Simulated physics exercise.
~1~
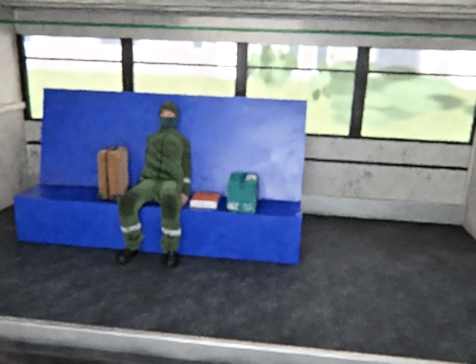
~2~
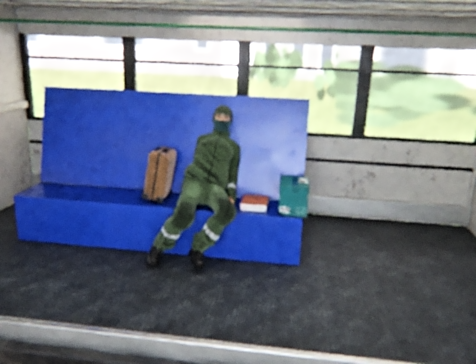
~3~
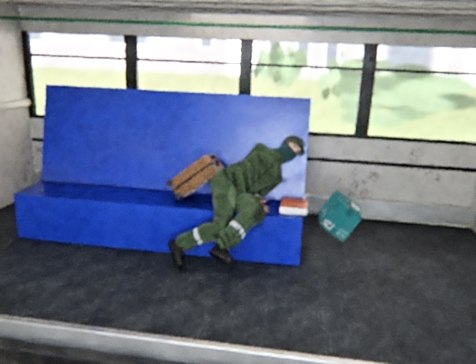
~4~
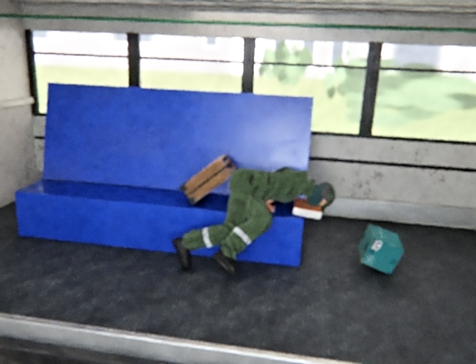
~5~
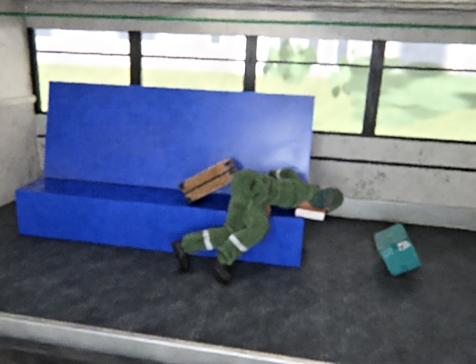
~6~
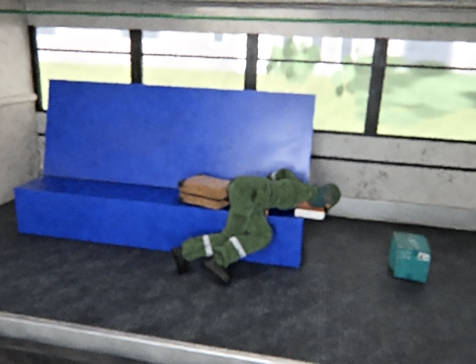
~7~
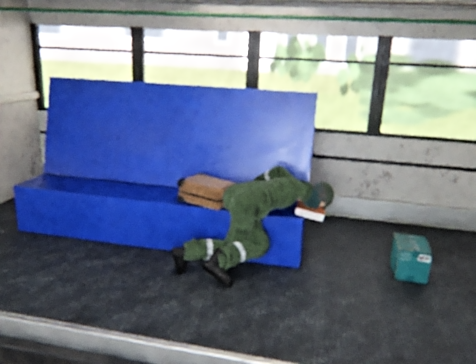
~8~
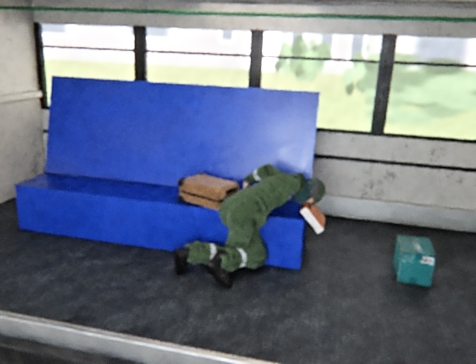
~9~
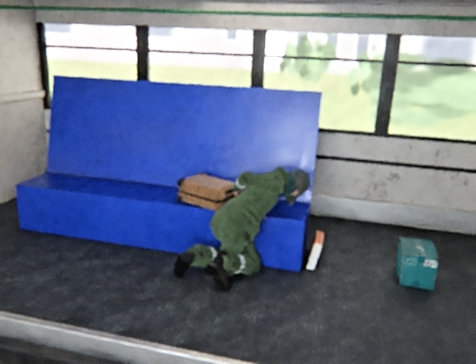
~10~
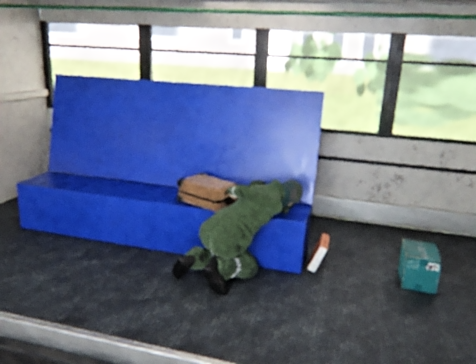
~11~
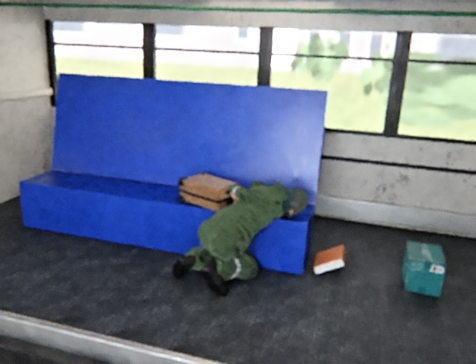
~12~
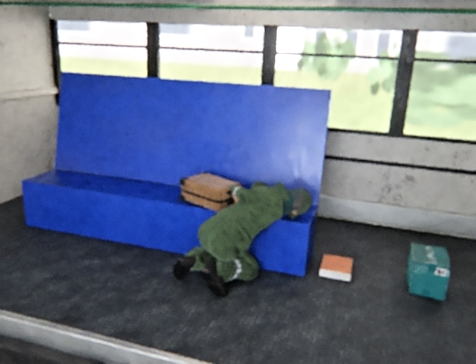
Inside a tram, a figure in green with a covered face sits on a long blue bench, a brown case on the left and an orange folder and teal holdall on the right. Everything slides right along the seat, and the holdall tumbles off the end onto the dark floor. The figure topples right, head and arms over the folder at the bench end, while the brown case tips onto its side. The limp body then slips down off the seat, and the folder tilts and drops. Finally the figure slumps with knees down and chest across the bench, beside the case.
